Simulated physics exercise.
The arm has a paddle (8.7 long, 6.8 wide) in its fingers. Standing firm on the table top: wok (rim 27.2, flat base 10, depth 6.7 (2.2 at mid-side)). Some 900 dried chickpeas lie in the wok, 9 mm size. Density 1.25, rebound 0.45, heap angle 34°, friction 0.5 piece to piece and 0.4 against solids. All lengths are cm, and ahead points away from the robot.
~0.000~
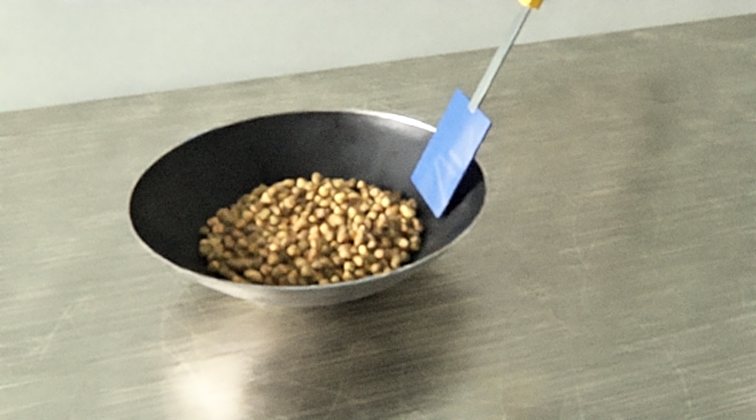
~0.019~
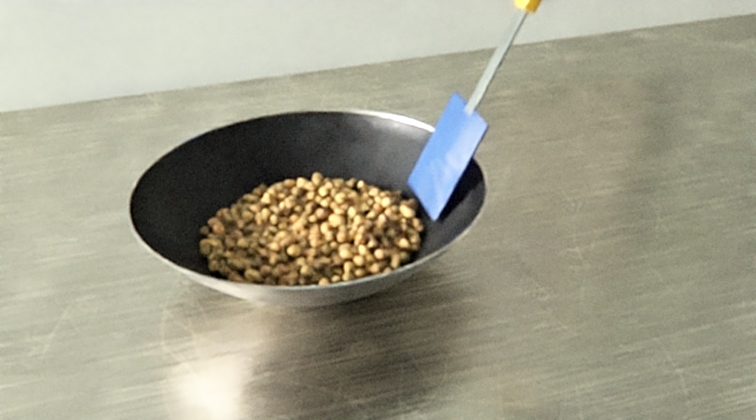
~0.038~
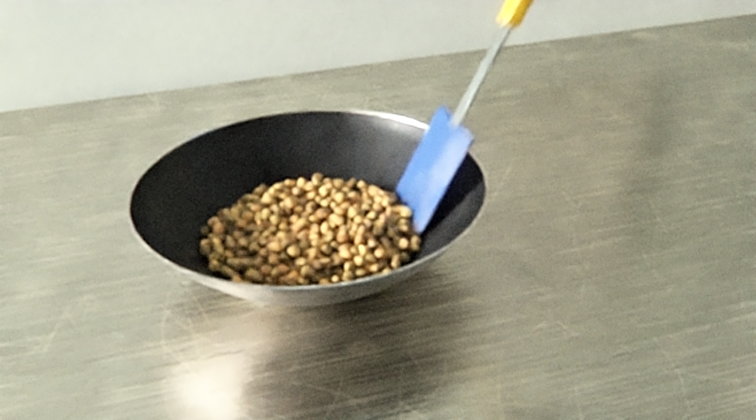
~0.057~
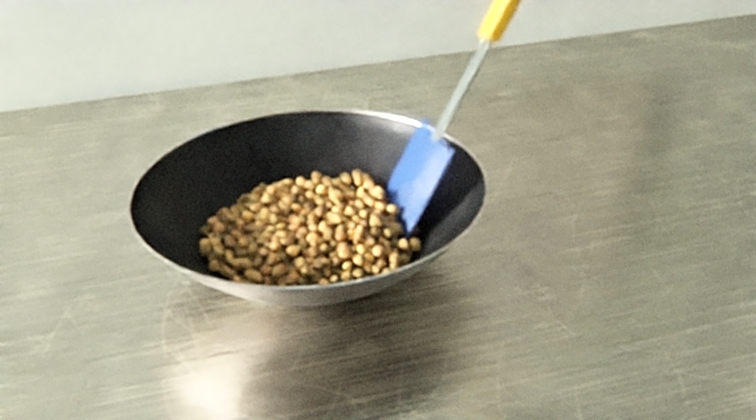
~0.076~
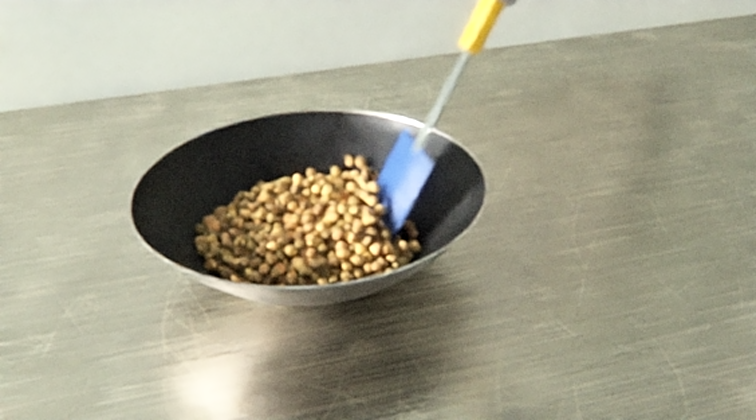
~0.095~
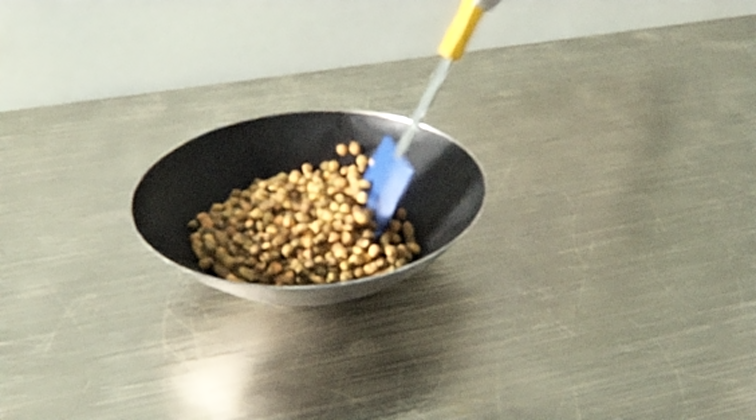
On a scratched metal table top, a blue paddle moves down and left into a dark wok, pushing dried chickpeas leftward.
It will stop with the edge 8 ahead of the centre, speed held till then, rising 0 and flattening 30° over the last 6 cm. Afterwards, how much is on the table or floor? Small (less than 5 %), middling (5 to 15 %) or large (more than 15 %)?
Share on the table or floor: Middling (5 to 15 %).
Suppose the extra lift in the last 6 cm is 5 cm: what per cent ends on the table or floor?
About 15 per cent.
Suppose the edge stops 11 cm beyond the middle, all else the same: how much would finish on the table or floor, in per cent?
It would be near 35 per cent.
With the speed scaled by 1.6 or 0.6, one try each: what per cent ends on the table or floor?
Some 20 and 5 per cent.
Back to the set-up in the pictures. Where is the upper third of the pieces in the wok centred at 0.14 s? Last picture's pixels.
Near (269, 221).
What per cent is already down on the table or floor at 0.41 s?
Roughly 6 per cent.
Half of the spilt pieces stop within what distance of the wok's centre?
Some 20 cm.
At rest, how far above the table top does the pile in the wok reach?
About 7.5 cm.
After 0.14 s, sloping 62°, highest piece 6 above the table; 900 in the wok.
After 0.19 s, sloping 50°, highest piece 7 above the table; 900 in the wok.
After 0.41 s, sloping 32°, highest piece 8 above the table; 831 in the wok, 59 on the table or floor, 10 on the blade or in flight.
After 1.46 s, sloping 32°, highest piece 7 above the table; 831 in the wok, 69 on the table or floor.
In the end, 831 in the wok, 69 on the table or floor. That is 8 % on the table or floor.
